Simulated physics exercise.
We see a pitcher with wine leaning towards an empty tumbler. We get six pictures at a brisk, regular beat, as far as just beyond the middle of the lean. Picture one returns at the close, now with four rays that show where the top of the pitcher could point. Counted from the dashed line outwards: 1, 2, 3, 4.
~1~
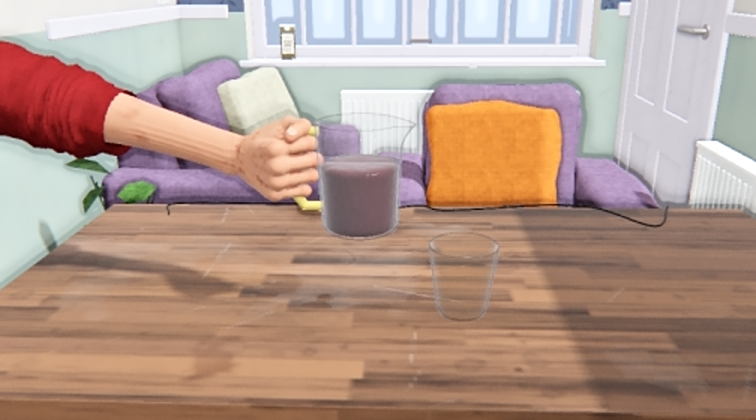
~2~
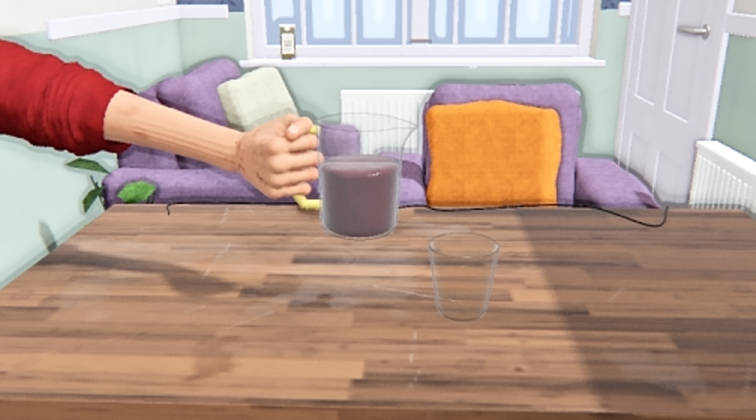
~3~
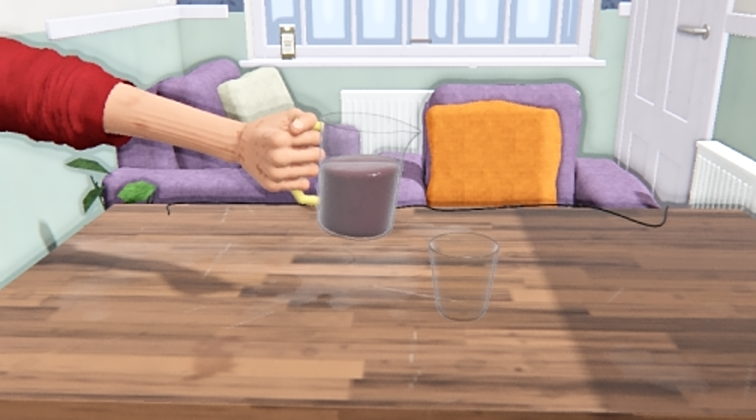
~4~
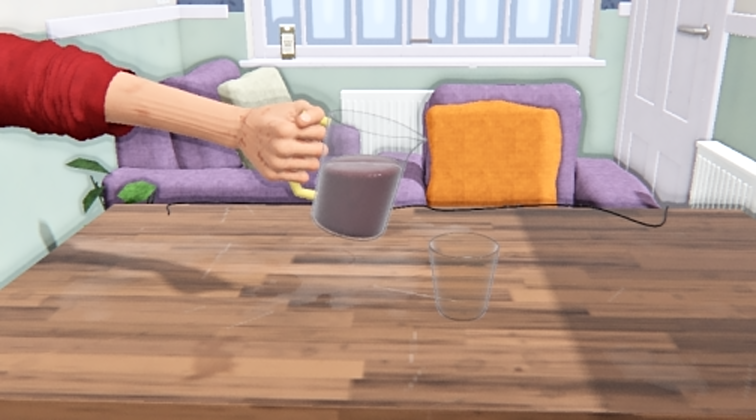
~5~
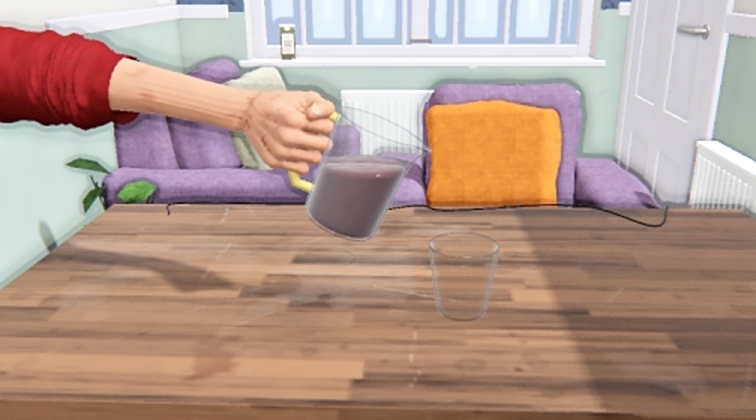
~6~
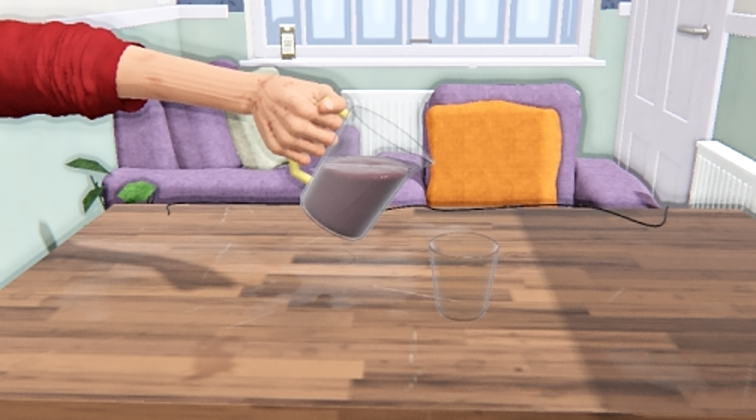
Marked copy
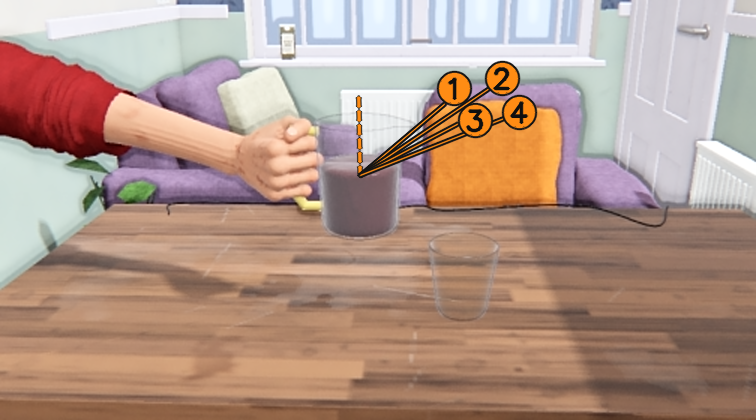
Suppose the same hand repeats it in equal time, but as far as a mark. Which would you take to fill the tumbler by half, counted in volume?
Go for 4.
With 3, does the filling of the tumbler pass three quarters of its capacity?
No, less.
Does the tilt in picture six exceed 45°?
No.
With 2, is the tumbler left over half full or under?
Under.
On the marked copy, 1 at (444, 104); 2 at (488, 89); 3 at (458, 124); 4 at (503, 118).
With 1, the tumbler ends with about 7 % of what it can hold.
With 2, the tumbler ends with about 17 % of what it can hold.
With 3, the tumbler ends with about 30 % of what it can hold.
With 4, the tumbler ends with about 47 % of what it can hold.
